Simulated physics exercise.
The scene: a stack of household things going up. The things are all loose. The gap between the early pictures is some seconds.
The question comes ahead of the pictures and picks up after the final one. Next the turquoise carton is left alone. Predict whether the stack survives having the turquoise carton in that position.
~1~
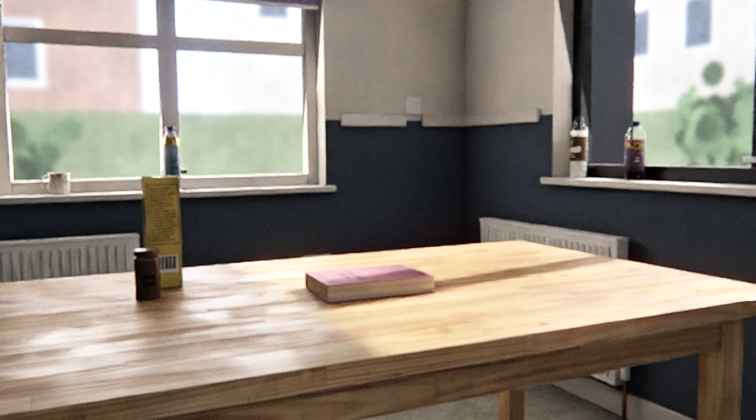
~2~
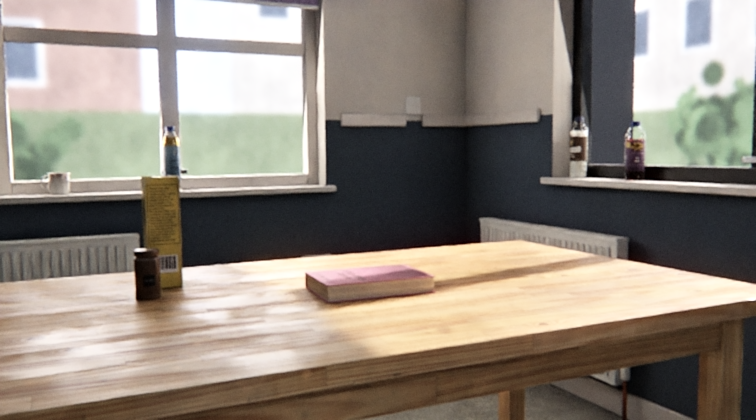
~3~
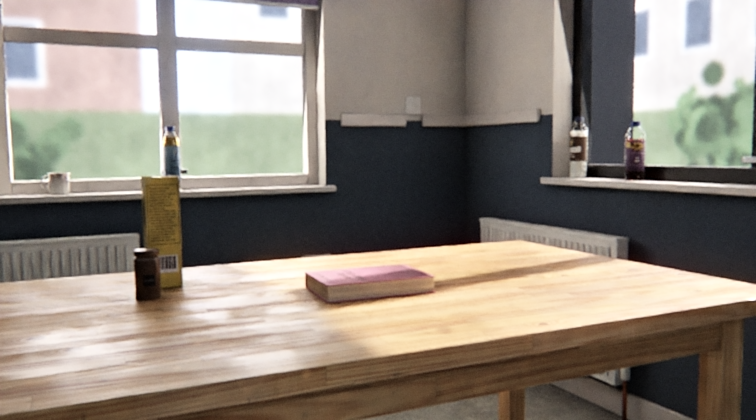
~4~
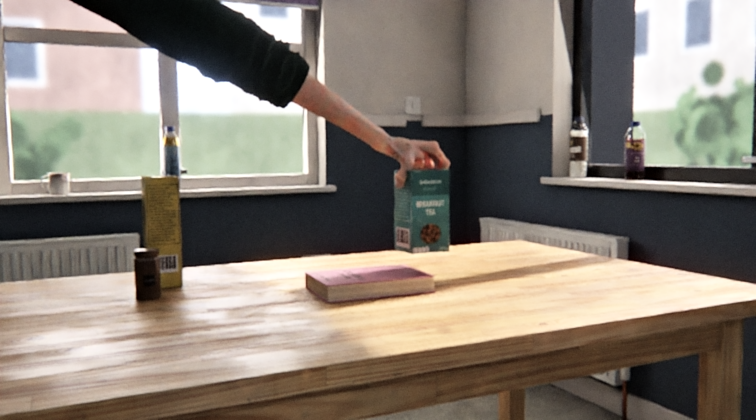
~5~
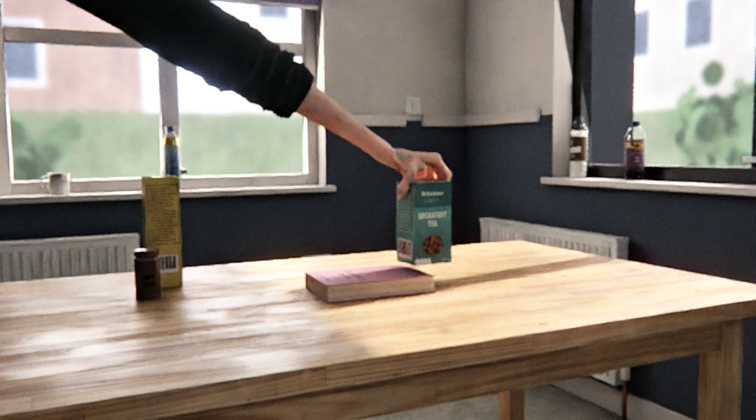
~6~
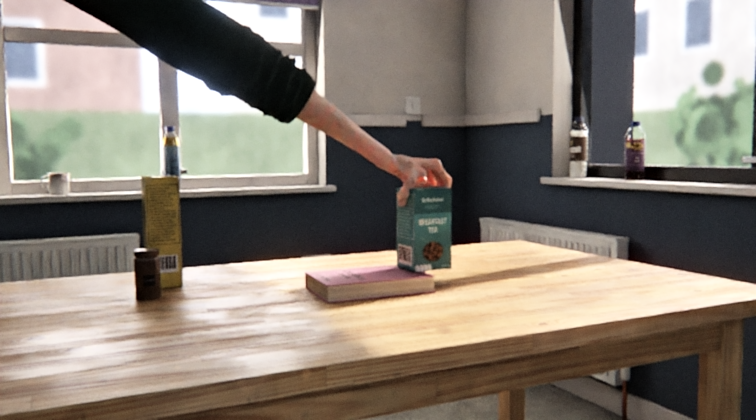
My guess is a failure.
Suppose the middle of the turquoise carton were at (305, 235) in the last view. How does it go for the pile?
What happens next is that it tips over.
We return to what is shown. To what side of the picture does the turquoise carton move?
It shifts to the viewer's right.
Then, 0.40 s later than the last frame, turquoise carton now fallen.
Then, 0.50 s later than the last frame, things are still on the move.
When it is over, fallen, turquoise carton; the other 3 as before. End places, in pixels of the last picture, turquoise carton near (474, 258). The pile gives way.
